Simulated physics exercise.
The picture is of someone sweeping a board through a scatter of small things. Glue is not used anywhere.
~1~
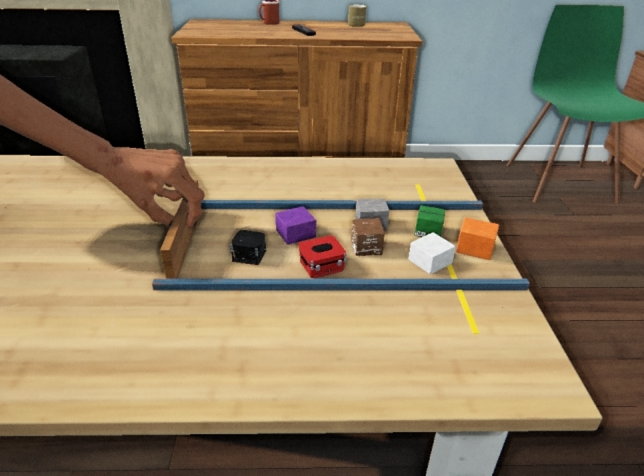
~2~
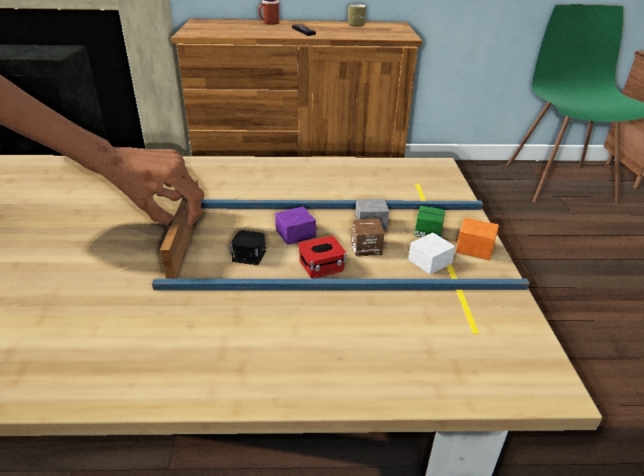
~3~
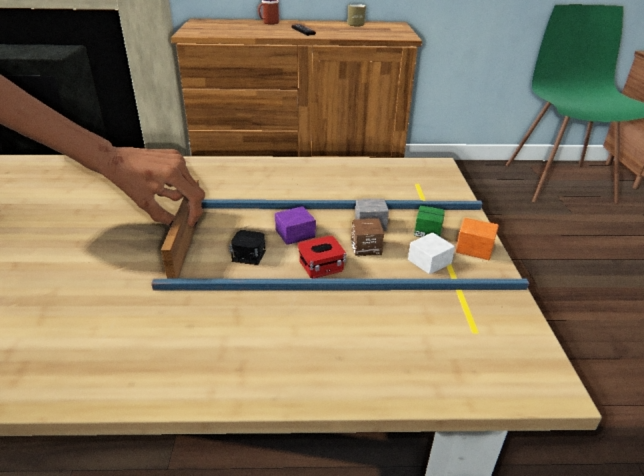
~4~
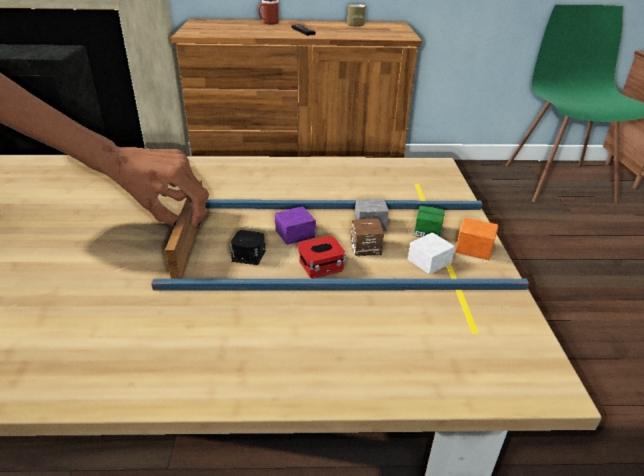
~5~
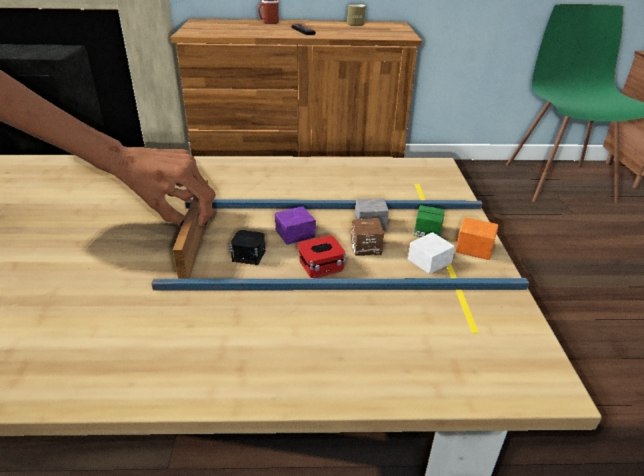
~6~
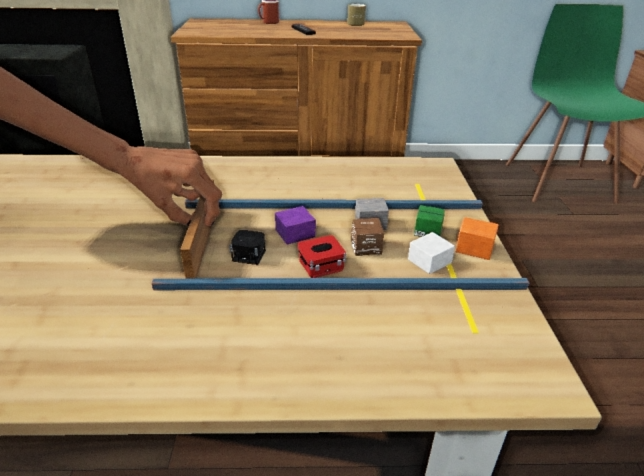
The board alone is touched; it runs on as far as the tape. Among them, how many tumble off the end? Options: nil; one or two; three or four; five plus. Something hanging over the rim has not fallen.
One or two.
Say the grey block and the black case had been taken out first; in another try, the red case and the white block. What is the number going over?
1 for the first case, 1 for the second.
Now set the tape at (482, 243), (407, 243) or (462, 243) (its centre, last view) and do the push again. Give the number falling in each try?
Down on the floor: 4, 0 and 4.
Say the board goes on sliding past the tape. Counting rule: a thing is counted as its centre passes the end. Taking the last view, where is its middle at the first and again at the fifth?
Around (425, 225); afterwards around (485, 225).
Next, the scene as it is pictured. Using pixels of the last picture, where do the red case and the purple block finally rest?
They end up close to (470, 263) and (453, 226).
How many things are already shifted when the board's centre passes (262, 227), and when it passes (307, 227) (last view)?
The counts are 1 and 3.
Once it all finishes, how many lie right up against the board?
Tally at the end: 4.
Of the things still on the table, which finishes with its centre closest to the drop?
The white block is foremost.
A little later, none off yet; orange block at rest near (477, 238); green box at rest near (430, 222); white block at rest near (431, 253).
Next, none off yet; orange block at rest near (477, 238); green box at rest near (430, 222); white block shifted about its own width near (450, 252).
When it is over, the number that fall off is one or two; down, orange block.
